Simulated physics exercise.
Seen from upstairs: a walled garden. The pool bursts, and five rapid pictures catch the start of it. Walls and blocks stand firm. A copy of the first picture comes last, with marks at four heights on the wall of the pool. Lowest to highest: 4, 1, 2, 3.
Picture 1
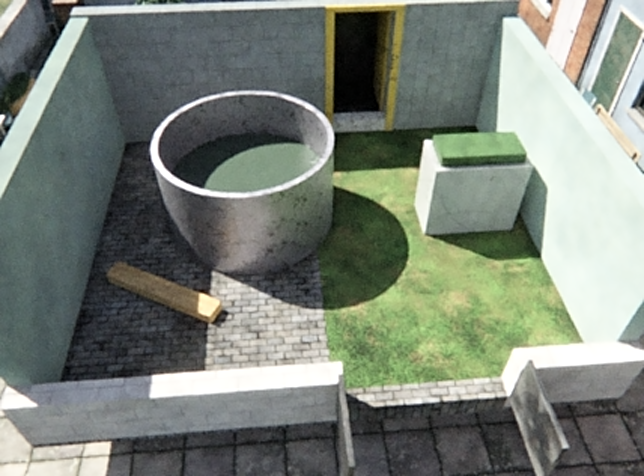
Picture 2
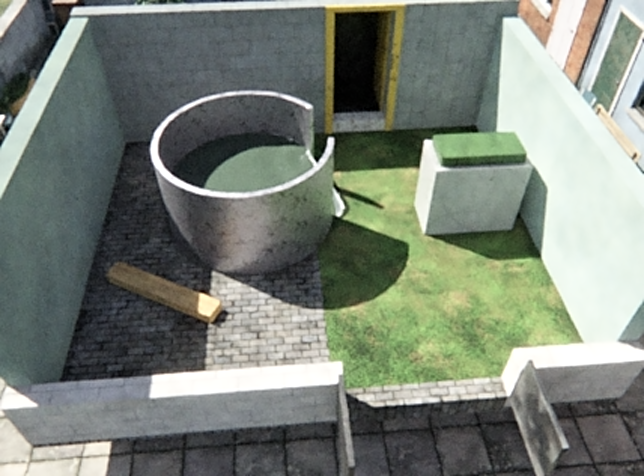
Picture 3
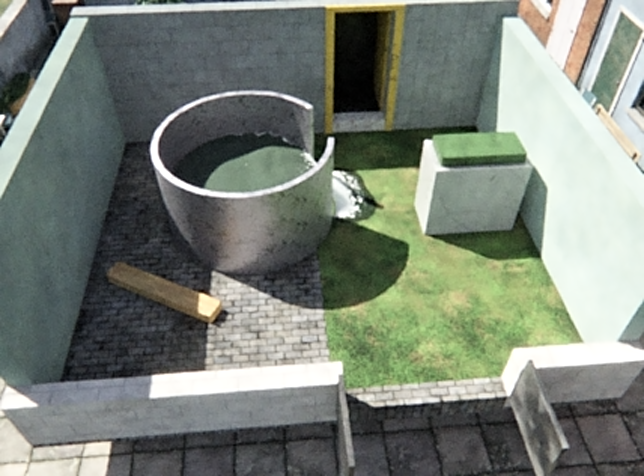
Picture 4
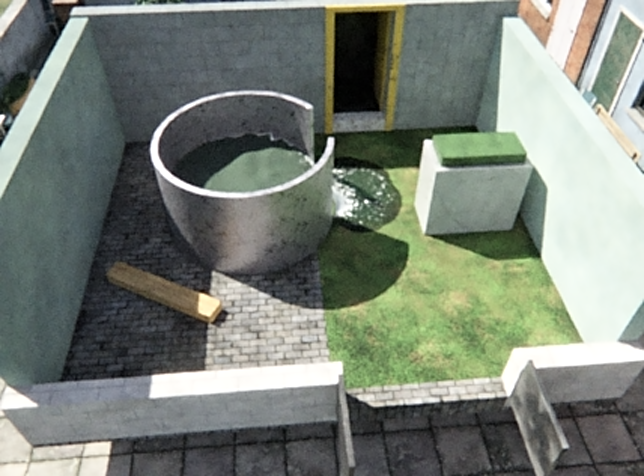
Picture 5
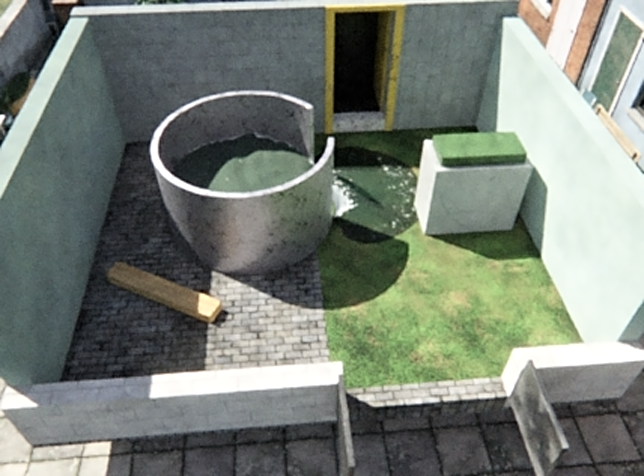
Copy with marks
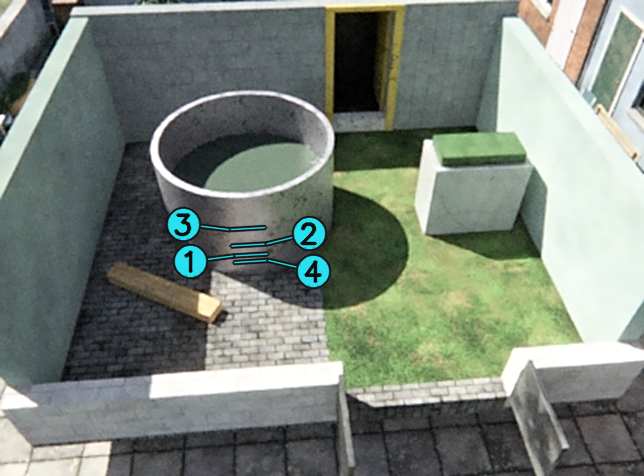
We see a walled garden from above, where a section on the right side of a round grey pool opens and water pours out, spreading across the grass toward the pale block and the yellow doorway.
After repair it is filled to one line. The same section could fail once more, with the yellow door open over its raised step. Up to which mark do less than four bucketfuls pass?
It is 3.
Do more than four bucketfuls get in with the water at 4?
No, not at all.
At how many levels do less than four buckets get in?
All of the four.
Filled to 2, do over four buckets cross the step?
No, not at all.
On the marked copy, 1 at (250, 255); 2 at (249, 244); 3 at (247, 228); 4 at (251, 261); from the bottom up 4, 1, 2, 3.
If 1 is chosen, nothing gets over.
If 2 is chosen, nothing gets over.
If 3 is chosen, a splash gets over, under a bucket.
If 4 is chosen, nothing gets over.
